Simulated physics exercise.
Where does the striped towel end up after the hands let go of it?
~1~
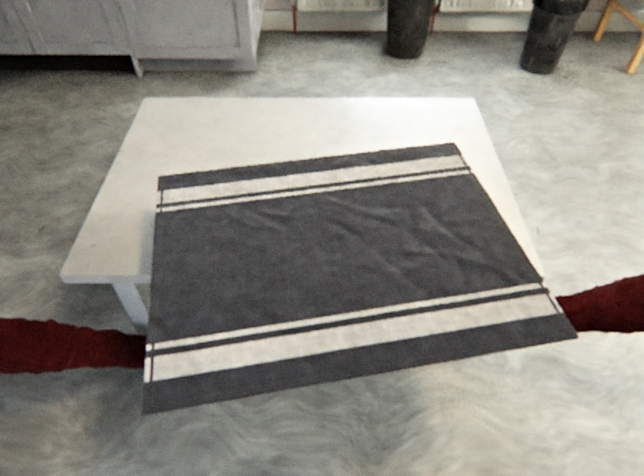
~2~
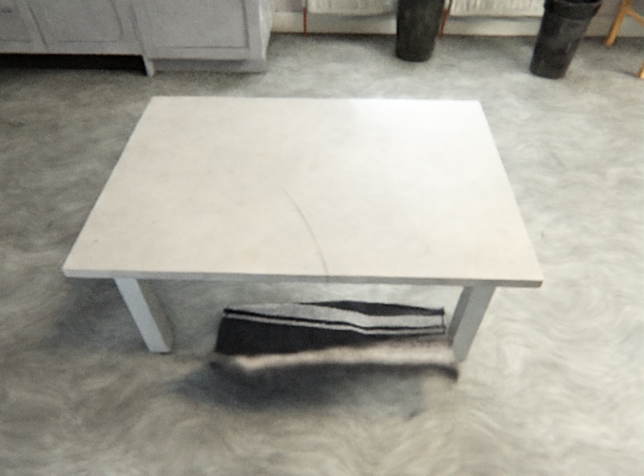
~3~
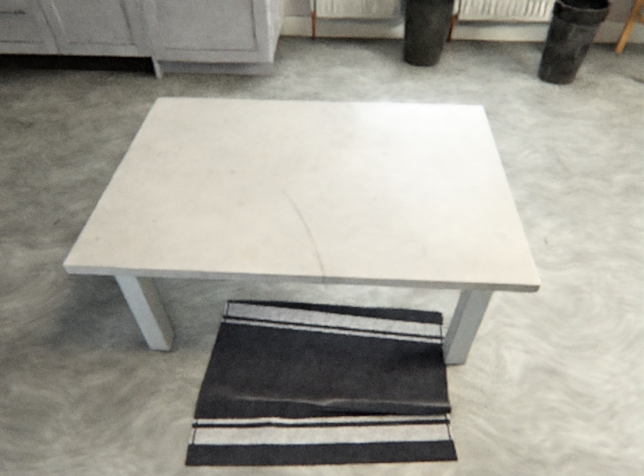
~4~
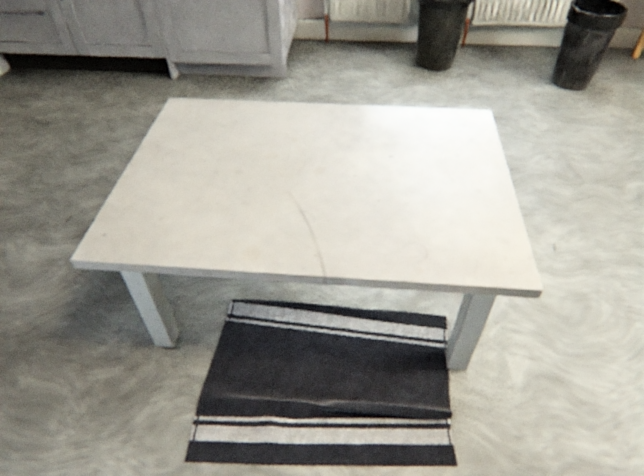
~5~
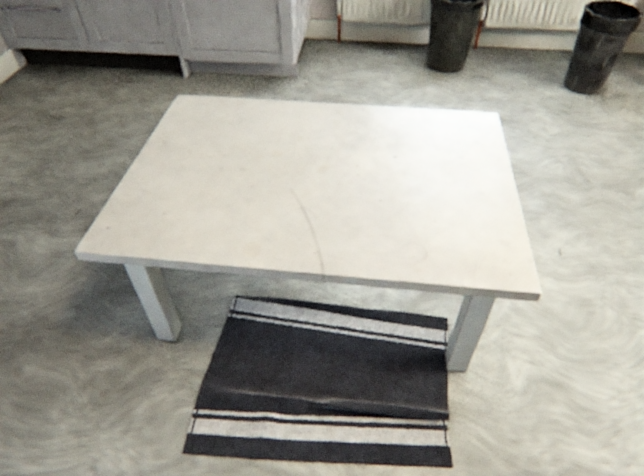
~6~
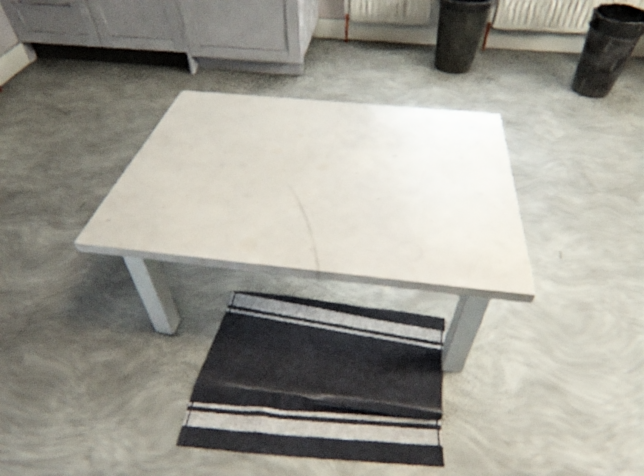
It goes over the near edge of the table and ends up lying on the floor by the front legs.
